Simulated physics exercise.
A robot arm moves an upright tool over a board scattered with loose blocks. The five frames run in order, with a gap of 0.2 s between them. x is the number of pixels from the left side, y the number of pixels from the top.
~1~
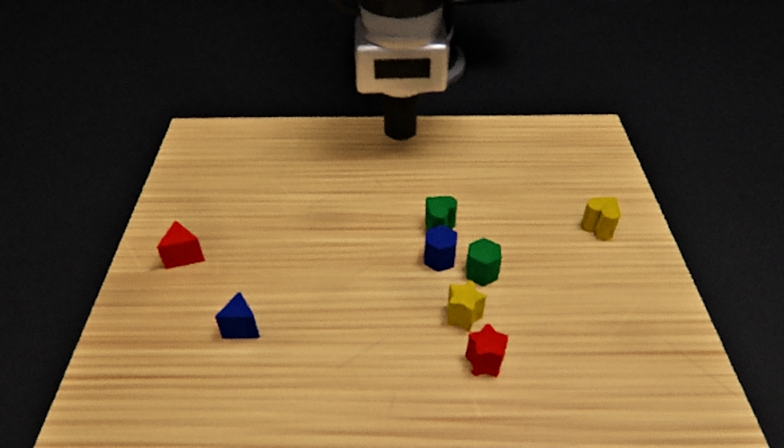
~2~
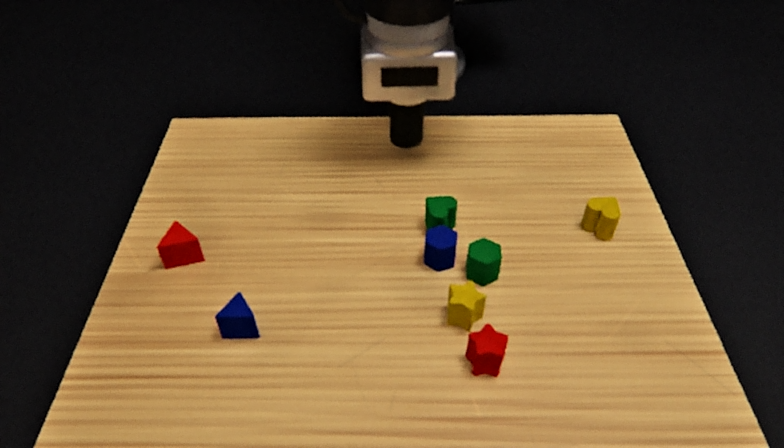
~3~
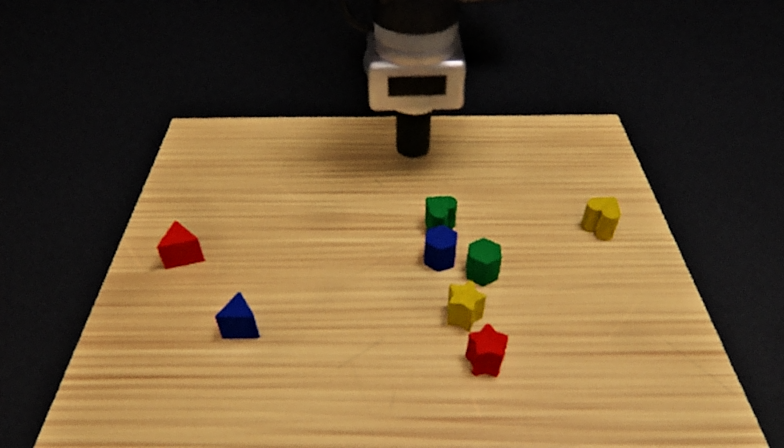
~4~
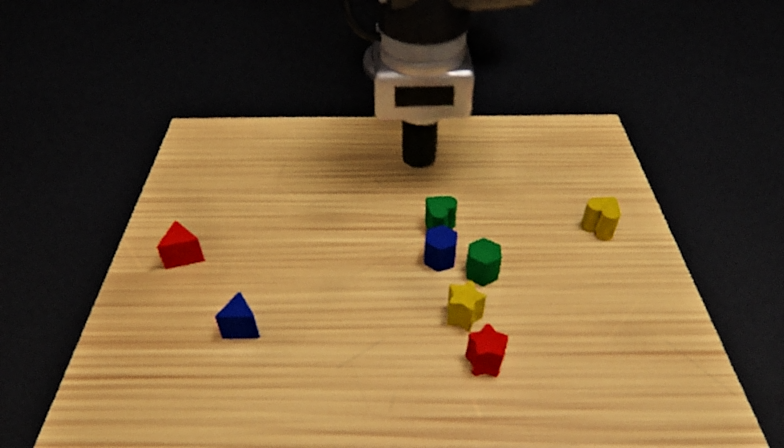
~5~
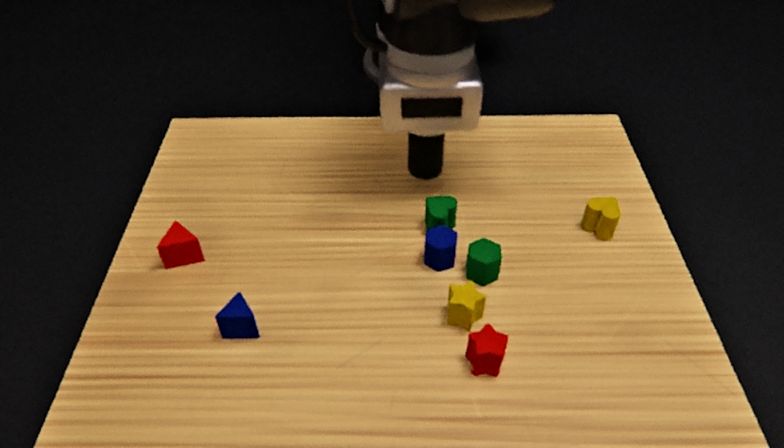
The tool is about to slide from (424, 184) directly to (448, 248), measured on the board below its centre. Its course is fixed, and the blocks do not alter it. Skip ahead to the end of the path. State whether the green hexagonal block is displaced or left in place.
Here the green hexagonal block moves off its spot.
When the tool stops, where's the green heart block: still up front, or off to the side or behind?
It stays on the tool's front.
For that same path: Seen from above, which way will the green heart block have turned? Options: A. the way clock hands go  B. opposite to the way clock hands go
B: Opposite to the way clock hands go.
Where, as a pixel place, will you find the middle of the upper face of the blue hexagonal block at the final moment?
When the path ends, it will be at (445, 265).
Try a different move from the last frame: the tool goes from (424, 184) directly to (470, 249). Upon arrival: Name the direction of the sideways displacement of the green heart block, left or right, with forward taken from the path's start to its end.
It goes toward the right-hand side.
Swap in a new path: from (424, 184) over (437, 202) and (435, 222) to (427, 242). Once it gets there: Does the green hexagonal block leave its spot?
Answer: No.
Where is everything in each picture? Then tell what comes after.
In the first picture, tip of the tool (400, 131), middles of tops, green heart block (441, 205), blue hexagonal block (442, 236), yellow star-shaped block (466, 294), green hexagonal block (485, 250).
In the second picture, tool (407, 139), nothing pushed.
In the third picture, tool (413, 148), nothing pushed.
In the fourth picture, tool (419, 158), nothing pushed.
In the fifth picture, tool (425, 169), green heart block (441, 205), blue hexagonal block (442, 236), yellow star-shaped block (466, 294), green hexagonal block (485, 250).
What follows on the original path. One third of the way, tool (433, 189); nothing pushed yet.
Two thirds of the way, tool (441, 210); green heart block (453, 225), turned 20° anticlockwise; blue hexagonal block (447, 248), turned 35° clockwise.
At the end, tool (450, 232); green heart block (465, 248), turned 20° anticlockwise; blue hexagonal block (445, 265), turned 85° clockwise; yellow star-shaped block unmoved; green hexagonal block (493, 259), turned 40° anticlockwise.
